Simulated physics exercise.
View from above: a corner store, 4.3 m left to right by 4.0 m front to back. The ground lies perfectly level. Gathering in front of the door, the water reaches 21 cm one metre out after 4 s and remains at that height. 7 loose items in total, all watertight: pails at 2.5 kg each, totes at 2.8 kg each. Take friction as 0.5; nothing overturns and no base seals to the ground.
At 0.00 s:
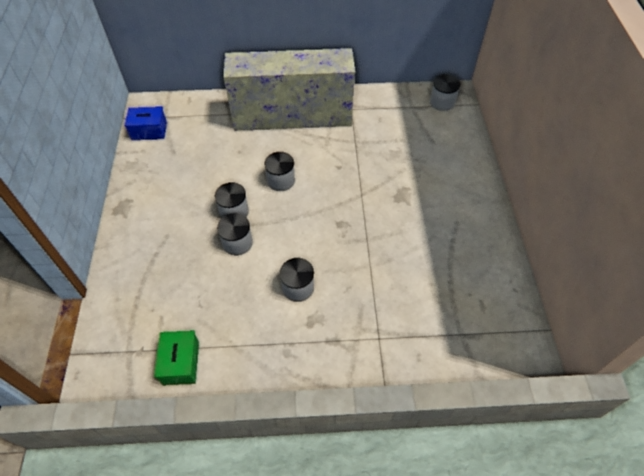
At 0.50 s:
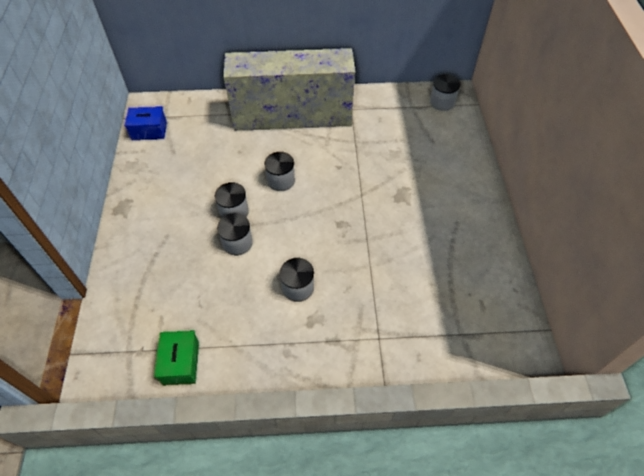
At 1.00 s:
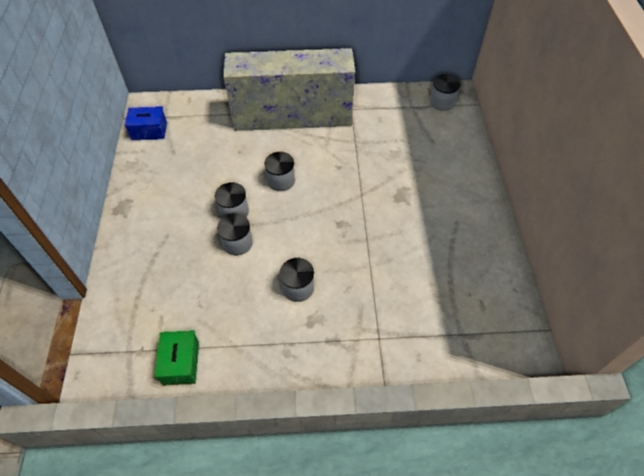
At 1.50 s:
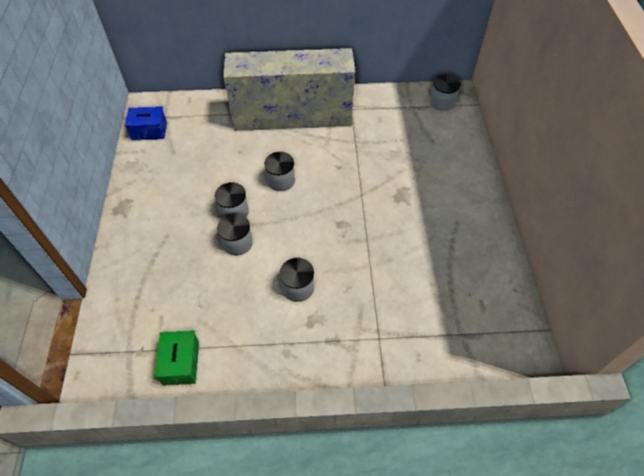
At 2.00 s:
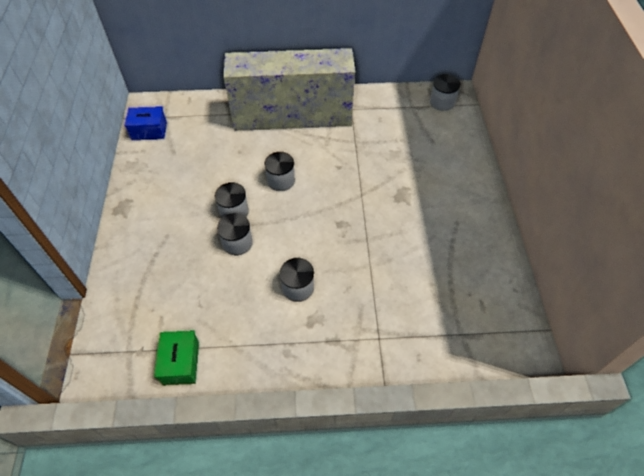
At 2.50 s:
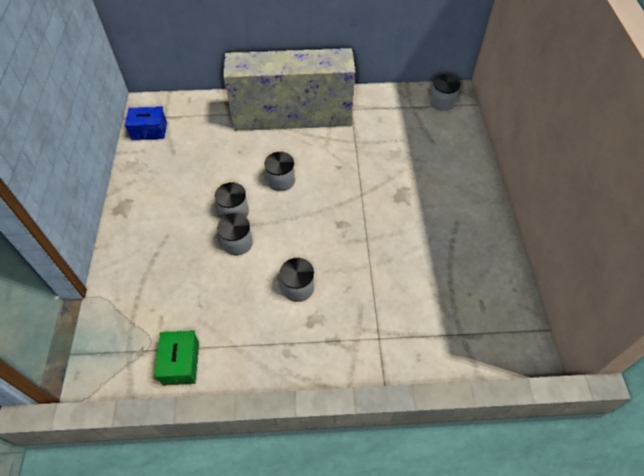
In this clip, seen from above, gray pails and a blue and a green tote stay still on a walled floor while water gathers outside, then spreads through the left doorway in a small patch reaching the green tote.
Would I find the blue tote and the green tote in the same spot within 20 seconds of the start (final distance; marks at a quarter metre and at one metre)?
Judging by where they end up, the blue tote ends well away while the green tote ends well away.
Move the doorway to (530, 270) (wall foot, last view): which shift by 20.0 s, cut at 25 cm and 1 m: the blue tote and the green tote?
In that case the blue tote travels far, the green tote ends far away.
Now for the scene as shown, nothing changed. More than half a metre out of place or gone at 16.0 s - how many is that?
The number I get is 7.
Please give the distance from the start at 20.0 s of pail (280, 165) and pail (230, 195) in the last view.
140 cm and 140 cm respectively.
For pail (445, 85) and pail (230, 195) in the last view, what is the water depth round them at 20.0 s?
11 and 10 cm.
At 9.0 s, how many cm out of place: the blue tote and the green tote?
Shifts by then: Around 0 and 350 cm.
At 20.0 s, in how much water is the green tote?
Depth: About 15 cm.
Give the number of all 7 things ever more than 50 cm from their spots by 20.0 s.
By my count, 7.
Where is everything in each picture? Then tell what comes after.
The blue tote at (144, 116), on the bottom; the green tote at (175, 353), on the bottom; water covers 0.0 m2; 0 of 7 have shifted, in the first frame.
The blue tote at (144, 116), on the bottom; the green tote at (175, 353) rests on the ground; 0.0 m2 under water; 0 of 7 have shifted, in the second frame.
The blue tote at (144, 116), on the bottom; the green tote at (175, 353), on the bottom; water covers 0.0 m2; 0 of 7 have shifted, in the third frame.
The blue tote at (144, 116), on the bottom; the green tote at (175, 353) rests on the ground; water covers 0.0 m2; 0 of 7 have shifted, in the fourth frame.
The blue tote at (144, 116) rests on the ground; the green tote at (175, 353), on the bottom; water covers 0.0 m2; 0 of 7 have shifted, in the fifth frame.
The blue tote at (144, 116), on the bottom; the green tote at (175, 353), on the bottom; water covers 0.4 m2; 0 of 7 have shifted, in the sixth frame.
After 4.0 s the blue tote is near (144, 116), 0.0 m from its start, aground; the green tote is near (268, 357), 0.8 m from its start, aground; 0 afloat.
After 9.0 s the blue tote is near (144, 116), 0.0 m from its start, aground; the green tote is near (515, 213), 3.4 m from its start, afloat; 3 afloat.
After 16.0 s the blue tote is near (338, 262), 3.0 m from its start, afloat; the green tote is near (358, 75), 3.8 m from its start, afloat; 7 afloat.
After 20.0 s the blue tote is near (389, 134), 2.8 m from its start, afloat; the green tote is near (358, 72), 3.8 m from its start, afloat; 7 afloat.
